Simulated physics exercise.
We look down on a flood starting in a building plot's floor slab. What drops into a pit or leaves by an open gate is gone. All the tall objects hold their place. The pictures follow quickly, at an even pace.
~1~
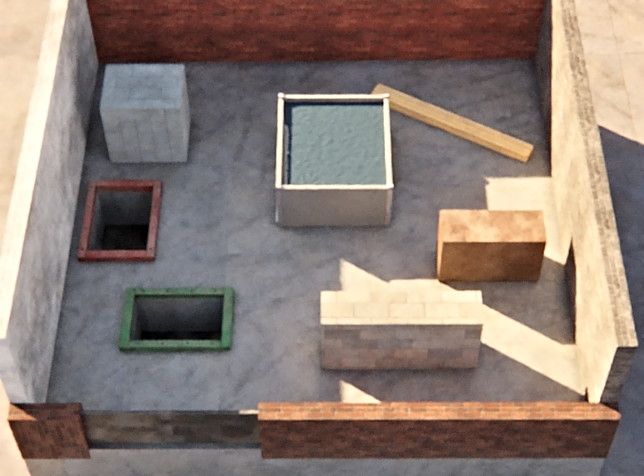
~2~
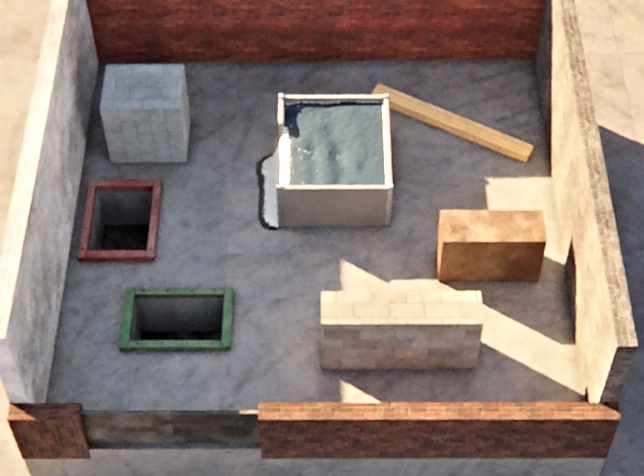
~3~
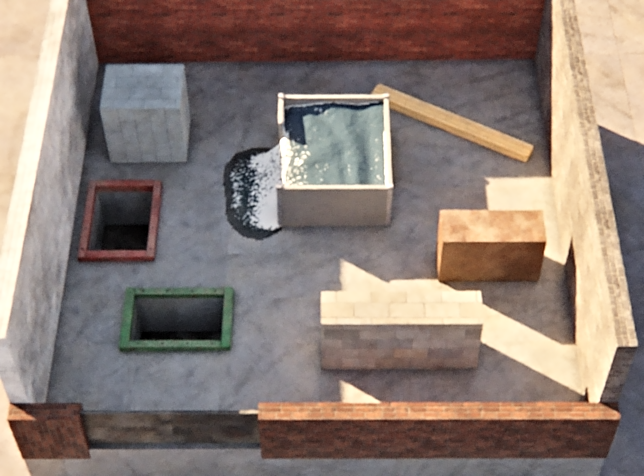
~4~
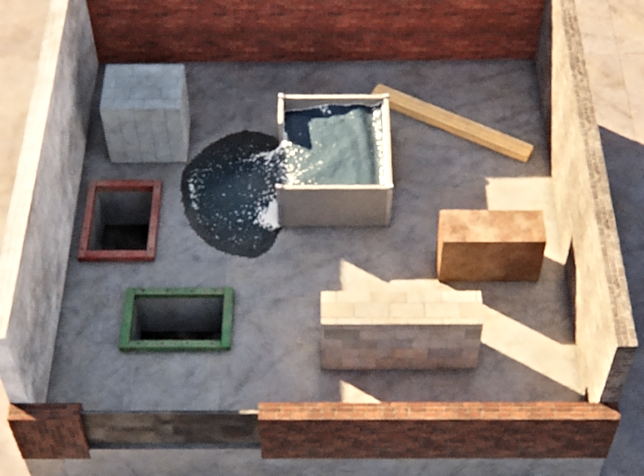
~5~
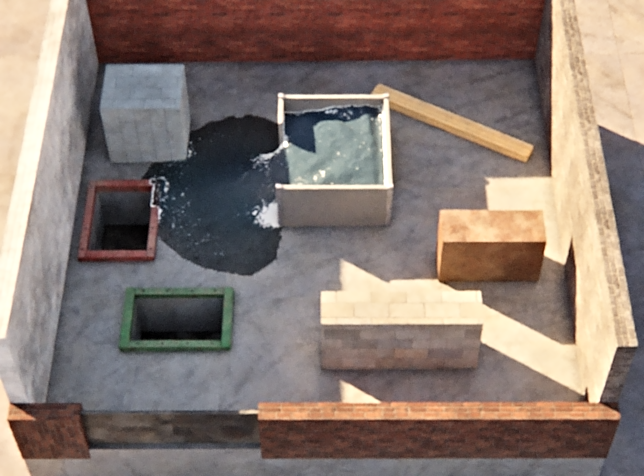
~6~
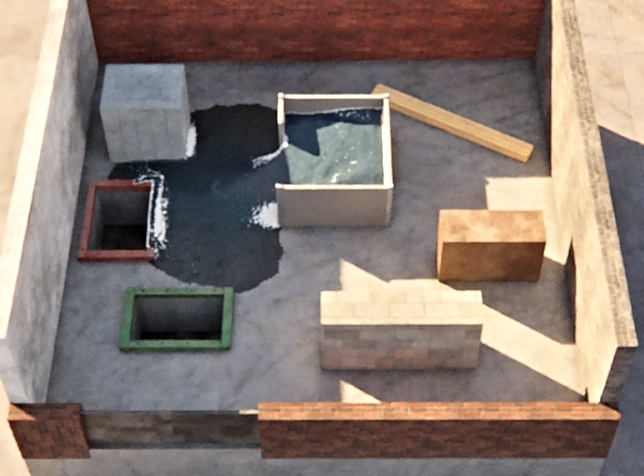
Water pours from the tank's left side and spreads across the floor to the red-rimmed pit.
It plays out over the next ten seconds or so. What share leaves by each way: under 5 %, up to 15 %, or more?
One by one: The gate takes not even 5 %; the red pit takes above 15 %; the green pit takes not even 5 %.
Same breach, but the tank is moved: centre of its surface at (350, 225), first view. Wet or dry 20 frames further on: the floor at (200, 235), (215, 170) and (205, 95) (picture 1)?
In turn: Flooded, awash, not flooded.
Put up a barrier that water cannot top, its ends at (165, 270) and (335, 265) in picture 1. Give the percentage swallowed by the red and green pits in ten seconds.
Per cent: Red 35, green 0.
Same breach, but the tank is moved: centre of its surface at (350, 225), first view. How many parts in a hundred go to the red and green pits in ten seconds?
Parts in a hundred: Red 15, green 20.
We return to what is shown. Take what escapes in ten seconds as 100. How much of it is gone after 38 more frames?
Close to 100 %.
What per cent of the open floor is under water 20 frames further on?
About 35 per cent.
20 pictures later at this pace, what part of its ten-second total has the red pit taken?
About 95 per cent.
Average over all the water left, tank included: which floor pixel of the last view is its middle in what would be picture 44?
Roughly at (220, 214).
A moment on, water covers 20 % of the floor; the gate 0 %, the red pit 11 %, the green pit 0 %.
Next, water covers 25 % of the floor; the gate 0 %, the red pit 20 %, the green pit 1 %.
Then, water covers 35 % of the floor; the gate 0 %, the red pit 26 %, the green pit 2 %.
Later, water covers 60 % of the floor; the gate 0 %, the red pit 27 %, the green pit 3 %.
In the end, water covers 85 % of the floor; the gate 0 %, the red pit 27 %, the green pit 3 %.
